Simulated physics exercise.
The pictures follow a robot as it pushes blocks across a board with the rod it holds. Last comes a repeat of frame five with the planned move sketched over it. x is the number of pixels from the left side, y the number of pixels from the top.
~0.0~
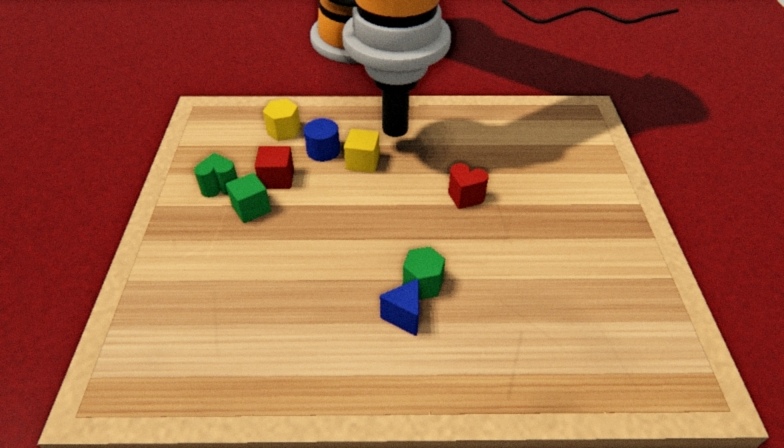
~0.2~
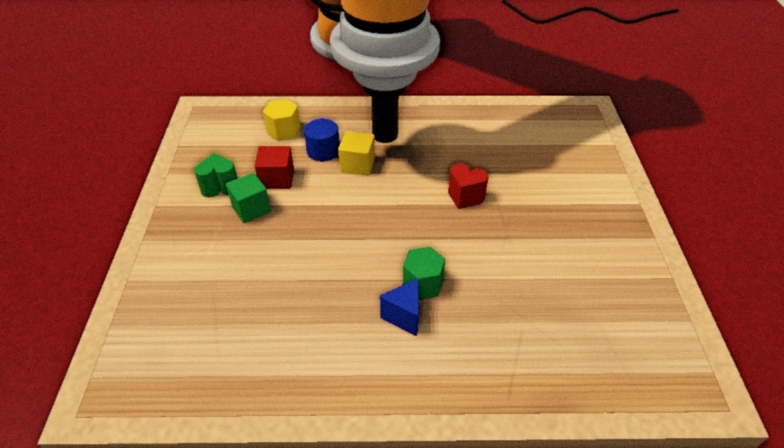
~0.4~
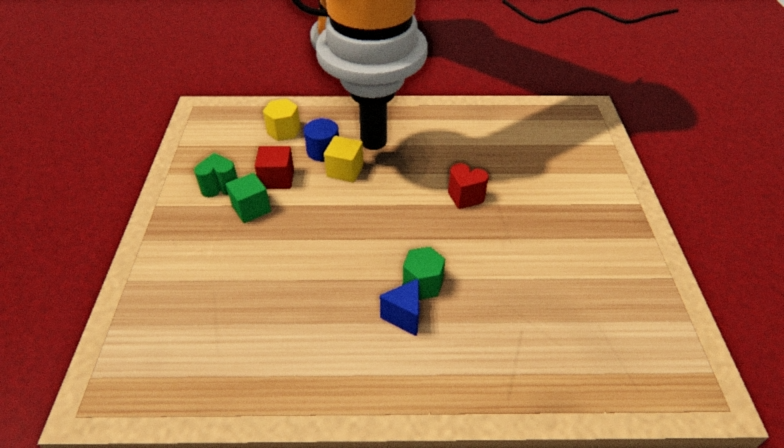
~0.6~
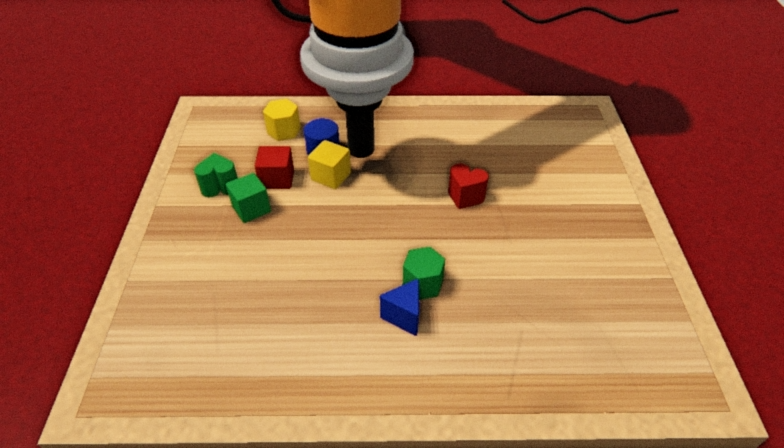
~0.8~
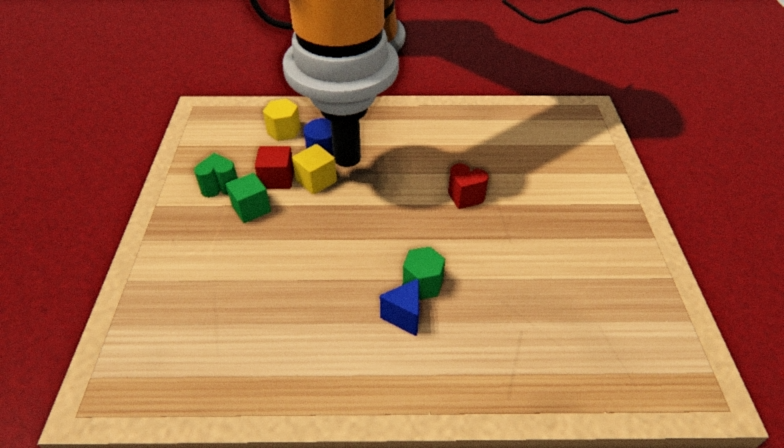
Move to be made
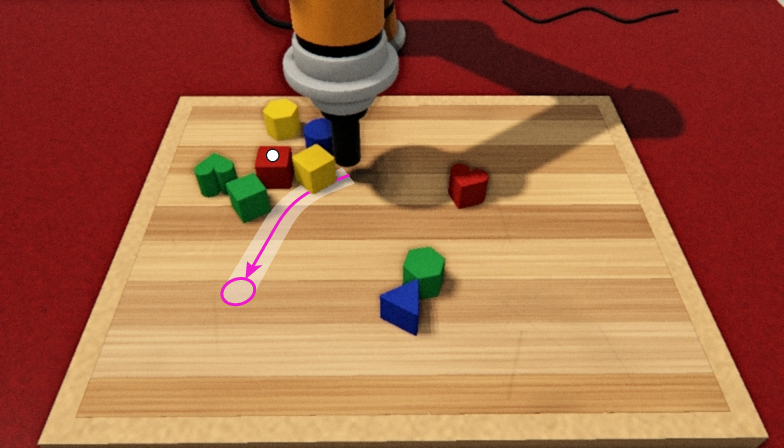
On a wooden board, a robot arm's black rod pushes the yellow block left and slightly nearer, closer to the red block.
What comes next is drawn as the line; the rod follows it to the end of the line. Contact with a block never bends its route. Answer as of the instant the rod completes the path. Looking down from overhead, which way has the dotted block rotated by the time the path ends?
It turns clockwise.
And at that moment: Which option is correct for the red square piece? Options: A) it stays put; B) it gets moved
(B)
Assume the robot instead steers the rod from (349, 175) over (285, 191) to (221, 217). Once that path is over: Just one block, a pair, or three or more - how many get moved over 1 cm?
The number will come to 3 or more.
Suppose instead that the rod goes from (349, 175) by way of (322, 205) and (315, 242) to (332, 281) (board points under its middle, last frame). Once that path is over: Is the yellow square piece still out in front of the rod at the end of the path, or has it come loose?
My prediction: No longer in front.
The line goes from (349, 175) over (299, 199) and (268, 241) to (238, 291); the dot is on the red square piece.
The first path, step by step. One third of the way, rod (295, 183); green heart-shaped block (207, 164); green square piece (240, 186), turned 20° anticlockwise; red square piece (246, 151), turned 20° clockwise; yellow square piece (267, 169), turned 70° clockwise.
Two thirds of the way, rod (264, 224); green heart-shaped block (207, 164); green square piece (239, 187), turned 25° anticlockwise; red square piece (246, 151), turned 20° clockwise; yellow square piece (265, 170), turned 75° clockwise.
At the end, rod (233, 275); green heart-shaped block (207, 164); green square piece (239, 187), turned 25° anticlockwise; red square piece (246, 151), turned 20° clockwise; yellow square piece (265, 170), turned 75° clockwise.
